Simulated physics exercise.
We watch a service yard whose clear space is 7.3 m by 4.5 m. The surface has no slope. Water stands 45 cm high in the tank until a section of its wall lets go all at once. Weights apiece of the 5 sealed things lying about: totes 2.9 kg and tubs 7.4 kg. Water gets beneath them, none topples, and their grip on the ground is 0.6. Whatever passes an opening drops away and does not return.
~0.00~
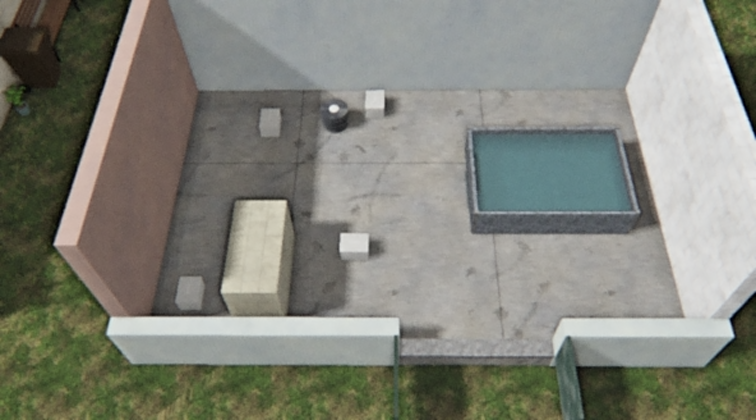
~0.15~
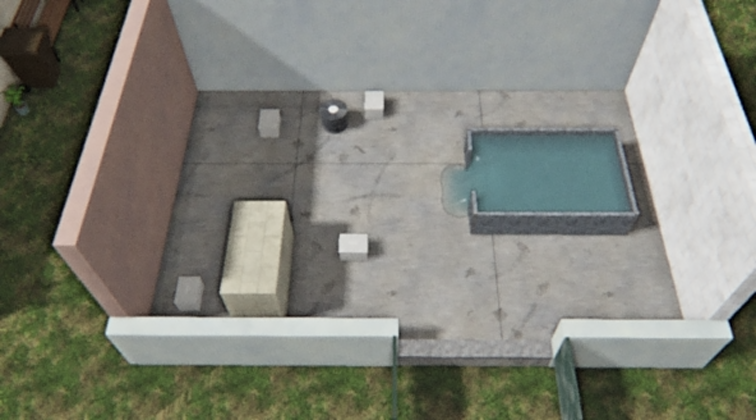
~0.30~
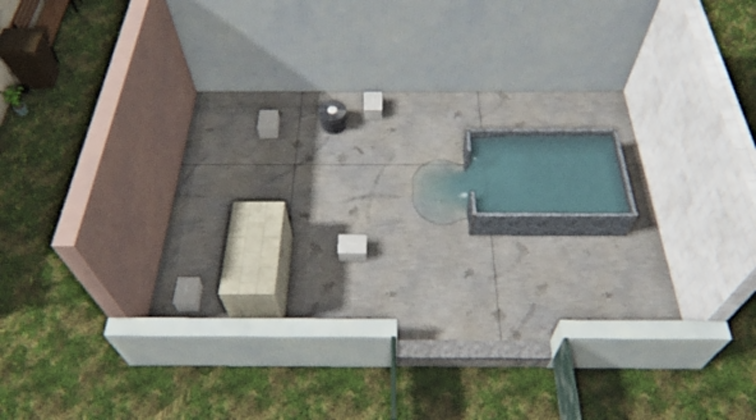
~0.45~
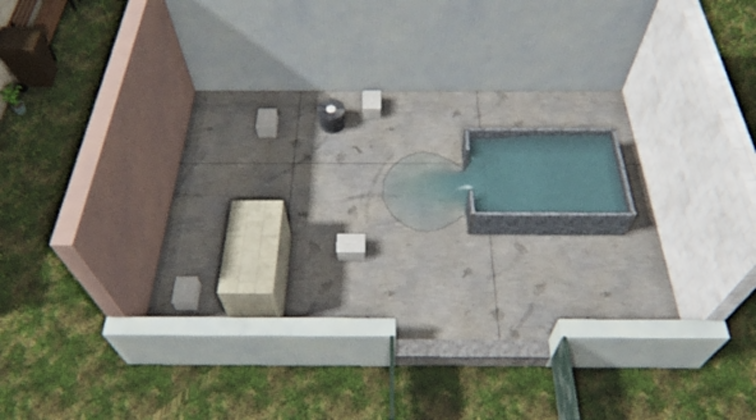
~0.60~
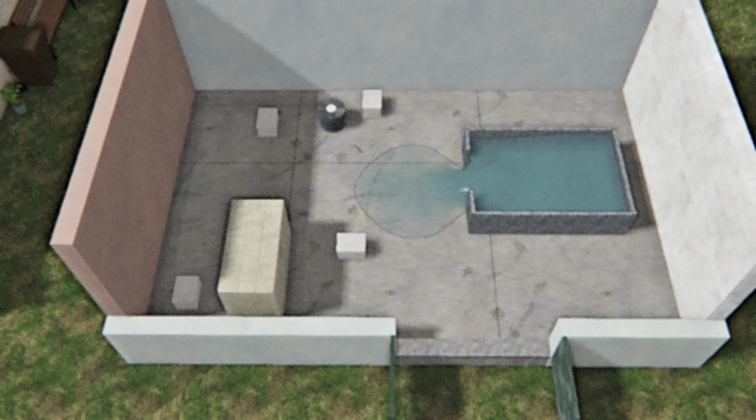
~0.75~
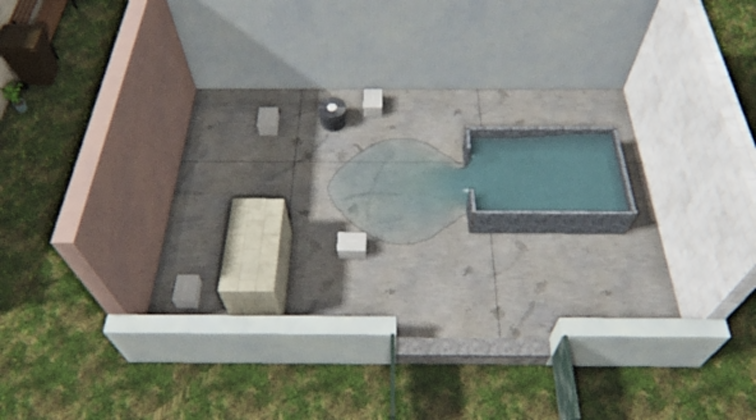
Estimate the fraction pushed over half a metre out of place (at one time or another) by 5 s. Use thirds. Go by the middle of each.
Share: Two thirds or more.
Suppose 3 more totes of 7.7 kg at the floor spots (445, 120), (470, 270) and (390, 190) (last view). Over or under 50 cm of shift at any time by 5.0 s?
In that order: Under, short of it, past it.
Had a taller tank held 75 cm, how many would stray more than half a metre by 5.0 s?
In that case 5 of them.
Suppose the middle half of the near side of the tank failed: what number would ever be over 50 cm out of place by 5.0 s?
Then 0.
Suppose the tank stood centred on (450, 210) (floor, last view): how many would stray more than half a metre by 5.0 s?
In that case 2 of them.
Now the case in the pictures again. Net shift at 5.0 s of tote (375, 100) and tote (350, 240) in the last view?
In that order: 150 cm, 140 cm.
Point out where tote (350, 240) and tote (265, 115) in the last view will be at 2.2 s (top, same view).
Near (297, 289) and (237, 109).
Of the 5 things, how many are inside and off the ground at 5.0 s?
At that moment 5.
After 1.1 s 0 of 5 are over 50 cm from their spots; 0 afloat.
After 2.2 s 2 of 5 are over 50 cm from their spots; 1 afloat.
After 3.5 s 4 of 5 are over 50 cm from their spots; 4 afloat.
After 5.0 s 4 of 5 are over 50 cm from their spots, and 4 have been at some point; 5 afloat.
